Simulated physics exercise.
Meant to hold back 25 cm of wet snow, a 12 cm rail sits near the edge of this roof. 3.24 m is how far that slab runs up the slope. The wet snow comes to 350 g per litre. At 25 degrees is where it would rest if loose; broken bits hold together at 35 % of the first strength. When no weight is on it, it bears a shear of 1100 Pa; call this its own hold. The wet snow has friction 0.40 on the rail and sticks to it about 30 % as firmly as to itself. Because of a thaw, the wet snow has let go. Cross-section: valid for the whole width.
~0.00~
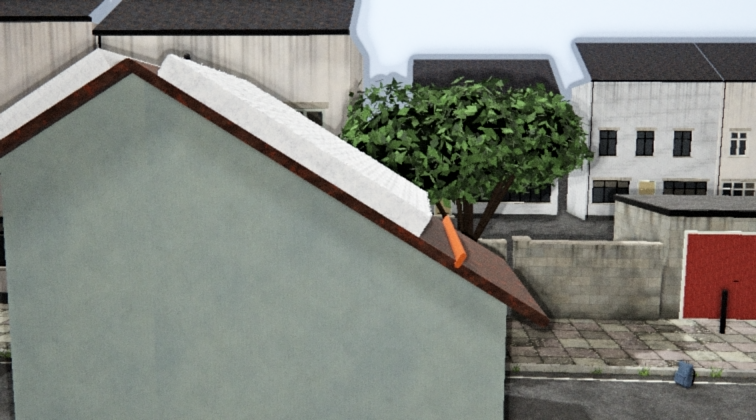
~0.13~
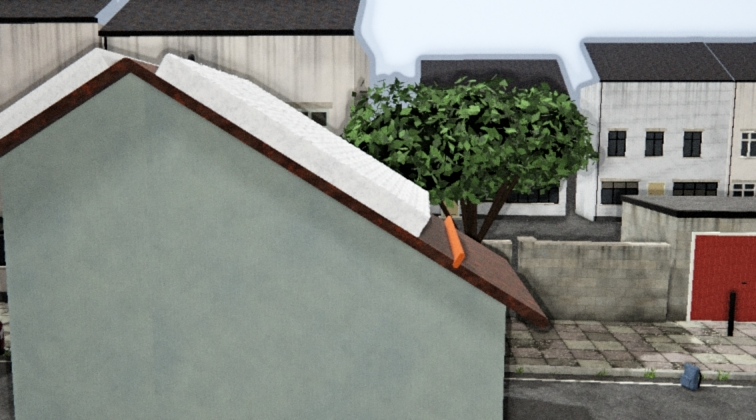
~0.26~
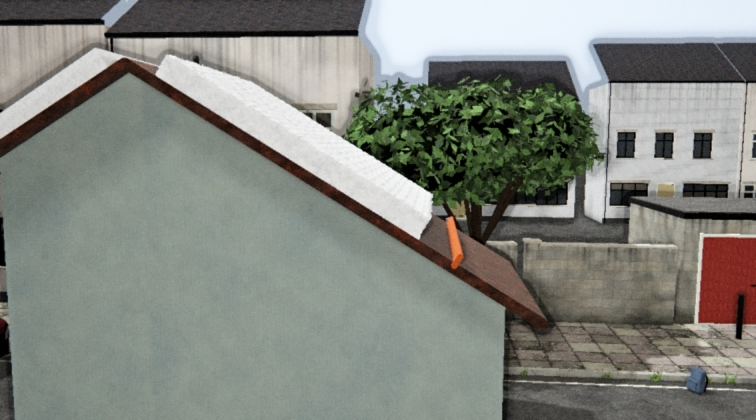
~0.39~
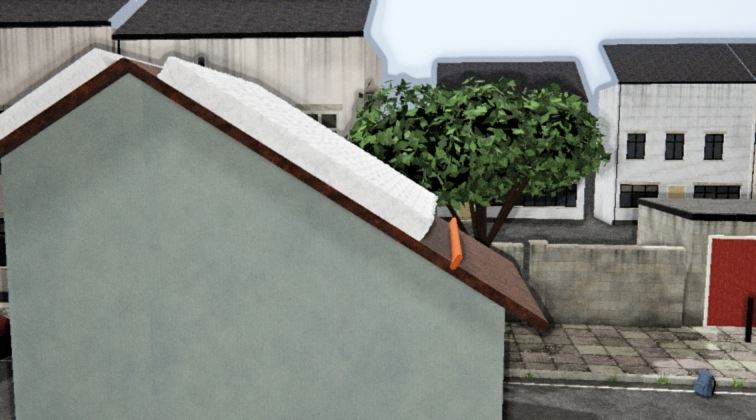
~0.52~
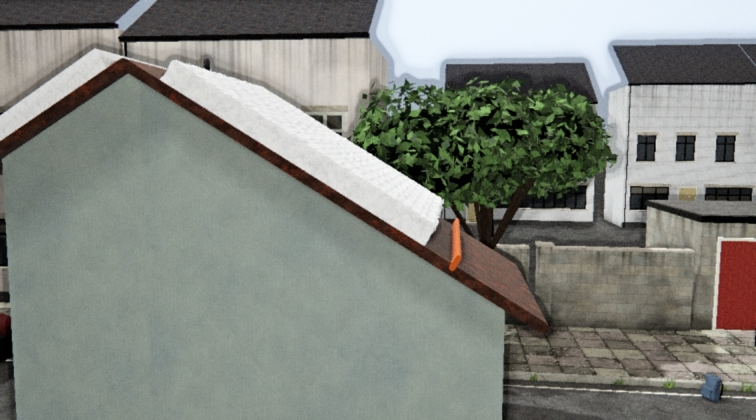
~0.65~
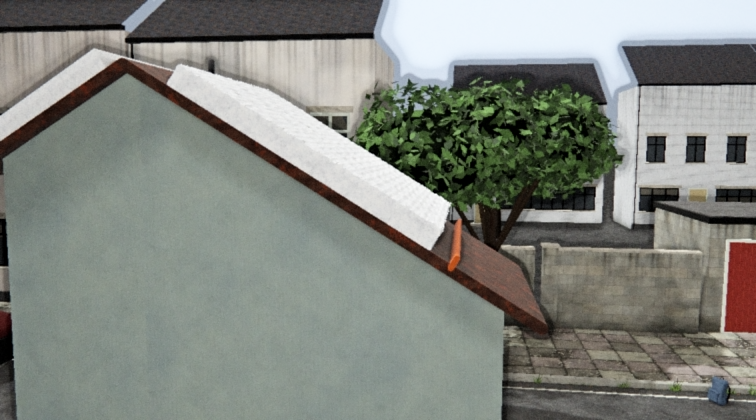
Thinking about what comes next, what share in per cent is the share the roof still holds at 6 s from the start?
It should be roughly 79 %.
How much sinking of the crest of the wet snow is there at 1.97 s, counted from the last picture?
The gap comes to roughly 0.5 metres.
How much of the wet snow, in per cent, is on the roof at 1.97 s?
95 per cent, roughly.
After 1.25 s, 100 % of the snow is on the roof.
After 1.97 s, 97 % of the snow is on the roof.
After 2.68 s, 86 % of the snow is on the roof.
After 3.40 s, 84 % of the snow is on the roof.
After 6.00 s, 79 % of the snow is on the roof.
